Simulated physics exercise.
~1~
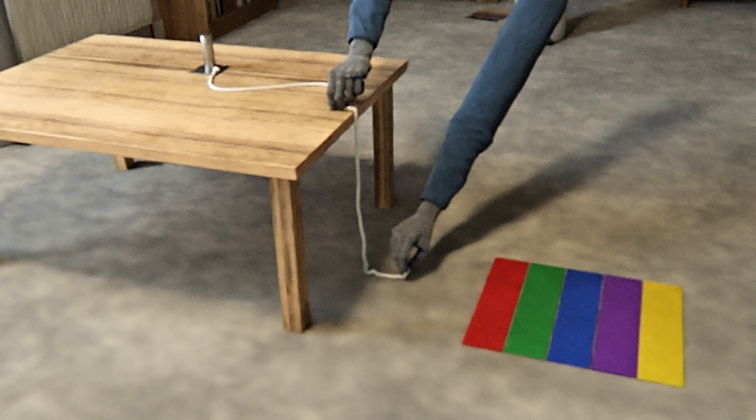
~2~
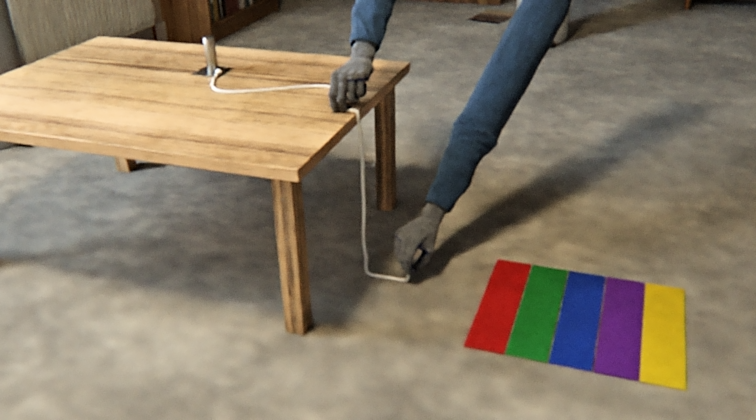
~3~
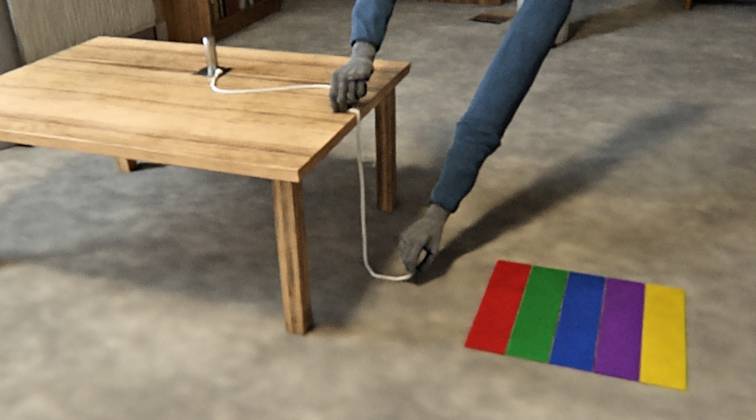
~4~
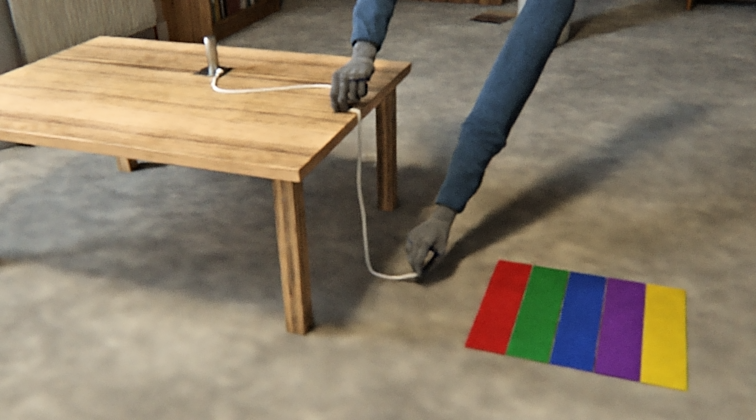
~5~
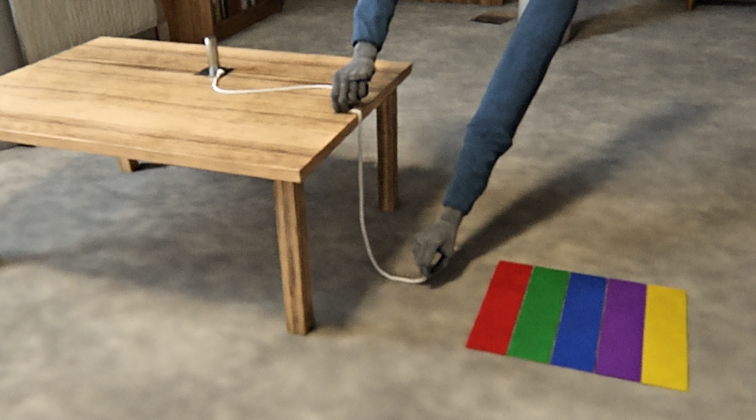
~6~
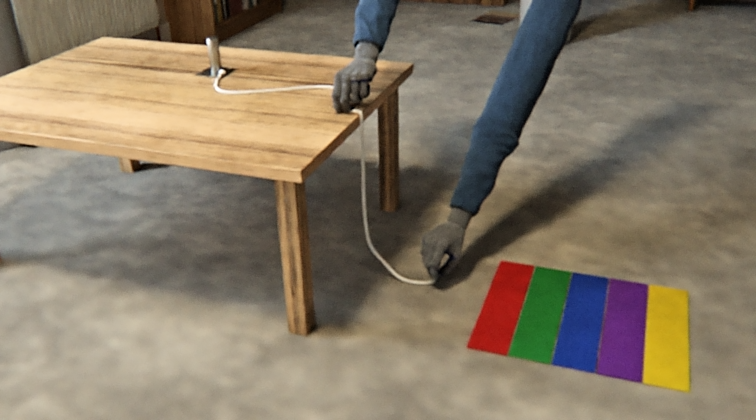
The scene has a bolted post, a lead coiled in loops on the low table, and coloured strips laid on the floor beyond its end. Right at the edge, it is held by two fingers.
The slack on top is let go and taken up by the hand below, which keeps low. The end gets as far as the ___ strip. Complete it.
The end gets as far as the purple strip.
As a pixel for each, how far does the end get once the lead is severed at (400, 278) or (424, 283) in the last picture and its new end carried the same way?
Taking the tries in order, the answers are (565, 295) and (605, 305).
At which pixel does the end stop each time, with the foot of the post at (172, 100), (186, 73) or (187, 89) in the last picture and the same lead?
First (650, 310), then (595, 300), and last (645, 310).
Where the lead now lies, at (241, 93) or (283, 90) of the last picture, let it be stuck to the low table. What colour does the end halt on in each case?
First try blue, second try blue.
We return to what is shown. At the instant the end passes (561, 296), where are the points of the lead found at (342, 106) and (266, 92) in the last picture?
You'll find them at about (381, 152) and about (293, 94).
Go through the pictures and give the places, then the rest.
End (408, 267); red (488, 330); green (529, 337); blue (572, 345); purple (616, 354); yellow (661, 362), in the first frame.
End (413, 270); lead through (213, 82) (267, 90) (338, 89) (355, 114) (363, 192) (366, 257), in the second frame.
End (417, 271), in the third frame.
End (424, 272); lead through (214, 82) (268, 90) (340, 90) (356, 114) (359, 192) (367, 258), in the fourth frame.
End (431, 274), in the fifth frame.
End (439, 275); lead through (217, 83) (270, 91) (342, 90) (358, 115) (364, 192) (381, 259), in the sixth frame.
Soon after, end near (561, 296); over green.
Then, end near (606, 304); over purple.
At full stretch, end near (634, 309); over purple. It halts on the purple strip.
